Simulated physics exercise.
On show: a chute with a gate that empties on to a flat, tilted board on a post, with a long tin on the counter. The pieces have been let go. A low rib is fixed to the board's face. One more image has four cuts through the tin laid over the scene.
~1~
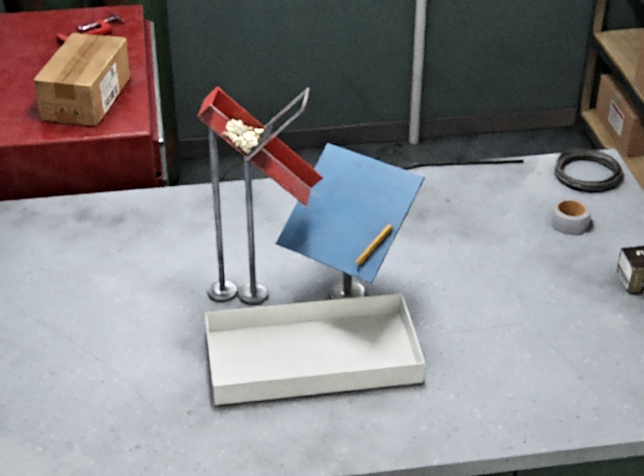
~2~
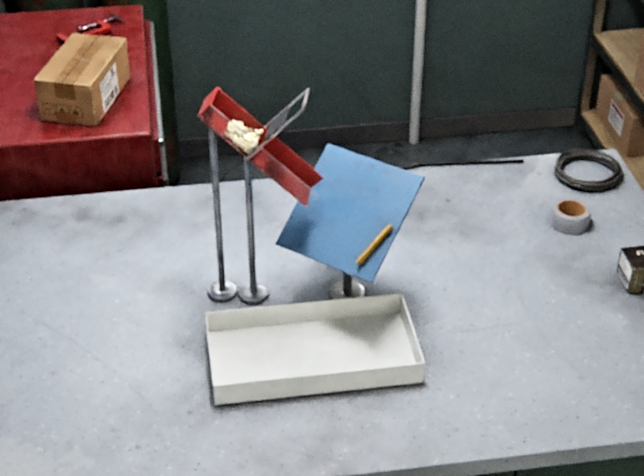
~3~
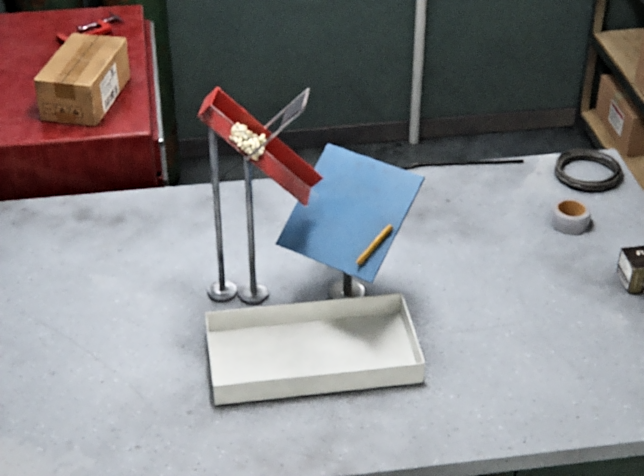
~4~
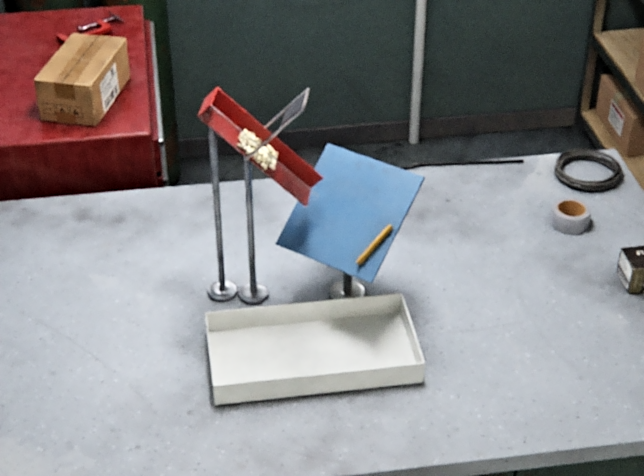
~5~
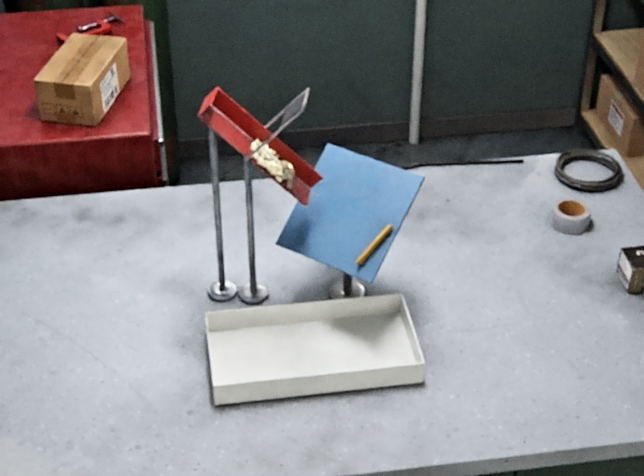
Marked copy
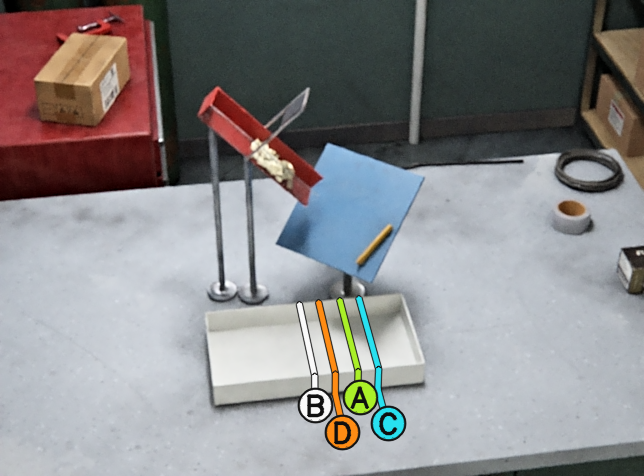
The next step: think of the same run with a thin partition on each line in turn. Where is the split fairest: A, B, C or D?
Line D.
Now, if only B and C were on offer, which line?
That is line B.
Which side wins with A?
Left.
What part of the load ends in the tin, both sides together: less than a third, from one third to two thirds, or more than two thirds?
About that: More than two thirds.
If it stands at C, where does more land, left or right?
More lands on the left.
On the marked copy, line A crosses the front rim at (358, 370); line B crosses the front rim at (314, 375); line C crosses the front rim at (378, 368); line D crosses the front rim at (335, 372).
For line A, of what is caught, nearly all on the left of the divider, a small part on the right.
For line B, of what is caught, about a quarter on the left of the divider, most on the right.
For line C, of what is caught, all on the left of the divider, none on the right.
For line D, of what is caught, about half on the left of the divider, about half on the right.
